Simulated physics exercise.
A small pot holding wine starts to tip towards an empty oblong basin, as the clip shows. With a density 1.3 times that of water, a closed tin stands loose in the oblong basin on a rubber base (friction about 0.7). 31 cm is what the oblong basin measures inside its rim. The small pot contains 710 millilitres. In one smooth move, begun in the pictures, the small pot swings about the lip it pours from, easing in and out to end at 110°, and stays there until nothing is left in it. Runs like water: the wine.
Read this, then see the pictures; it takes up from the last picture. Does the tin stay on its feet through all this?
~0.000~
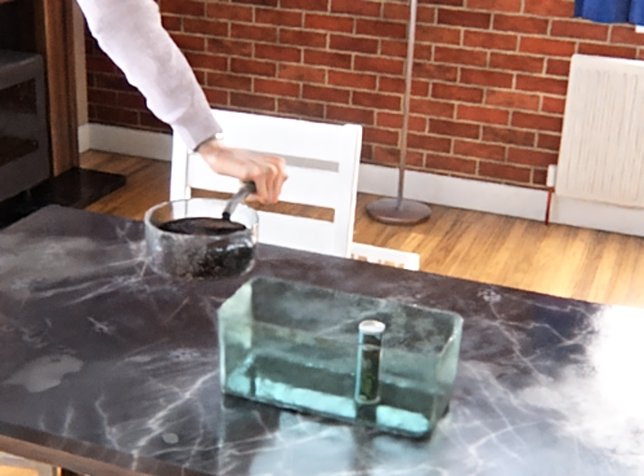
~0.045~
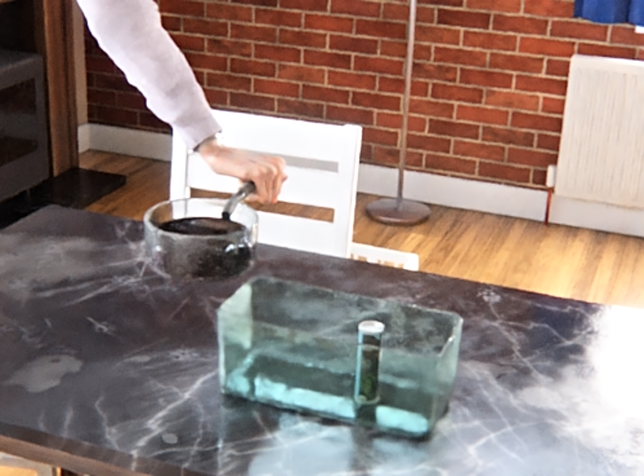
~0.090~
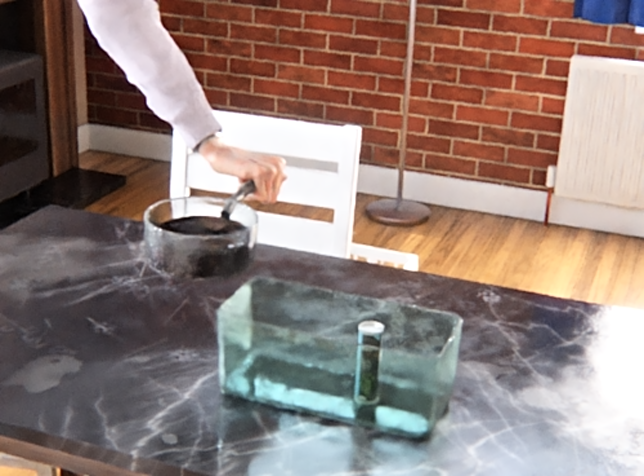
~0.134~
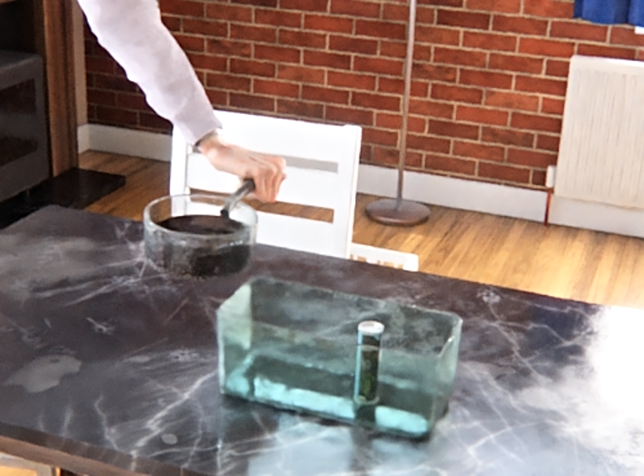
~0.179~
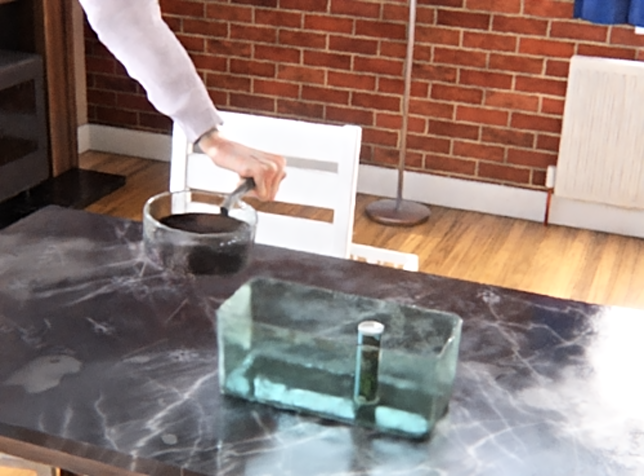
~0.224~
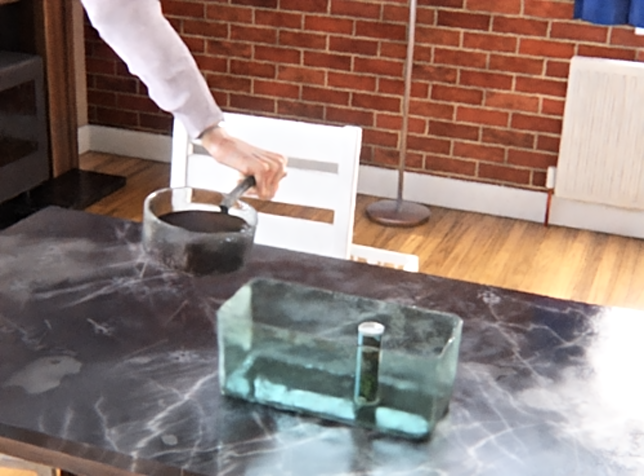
It will not come down.
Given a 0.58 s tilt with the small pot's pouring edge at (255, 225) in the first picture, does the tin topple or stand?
After that, the tin overturns.
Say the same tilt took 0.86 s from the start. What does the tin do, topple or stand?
Outcome - the tin remains standing.
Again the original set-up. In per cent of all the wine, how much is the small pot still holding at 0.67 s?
Close to 64 in a hundred.
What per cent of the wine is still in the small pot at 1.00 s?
What remains is about 9 percent of it all.
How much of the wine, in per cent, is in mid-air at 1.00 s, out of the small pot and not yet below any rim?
Something like 16 per cent of the total.
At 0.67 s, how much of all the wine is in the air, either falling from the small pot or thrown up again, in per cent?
Close to 32 per cent, I'd say.
Then, 0.67 s in, the tilt is 64° and 64 per cent is still to pour; the tin stands where it began.
Then, 1.00 s in, the tilt is 102° and 9 per cent is still to pour; the tin stands where it began.
Then, 1.34 s in, the tilt is 110° and 0 per cent is still to pour; the tin stands where it began.
Then, 1.71 s in, the tilt is 110° and 0 per cent is still to pour; the tin stands where it began.
Finally, the tin stands where it began.
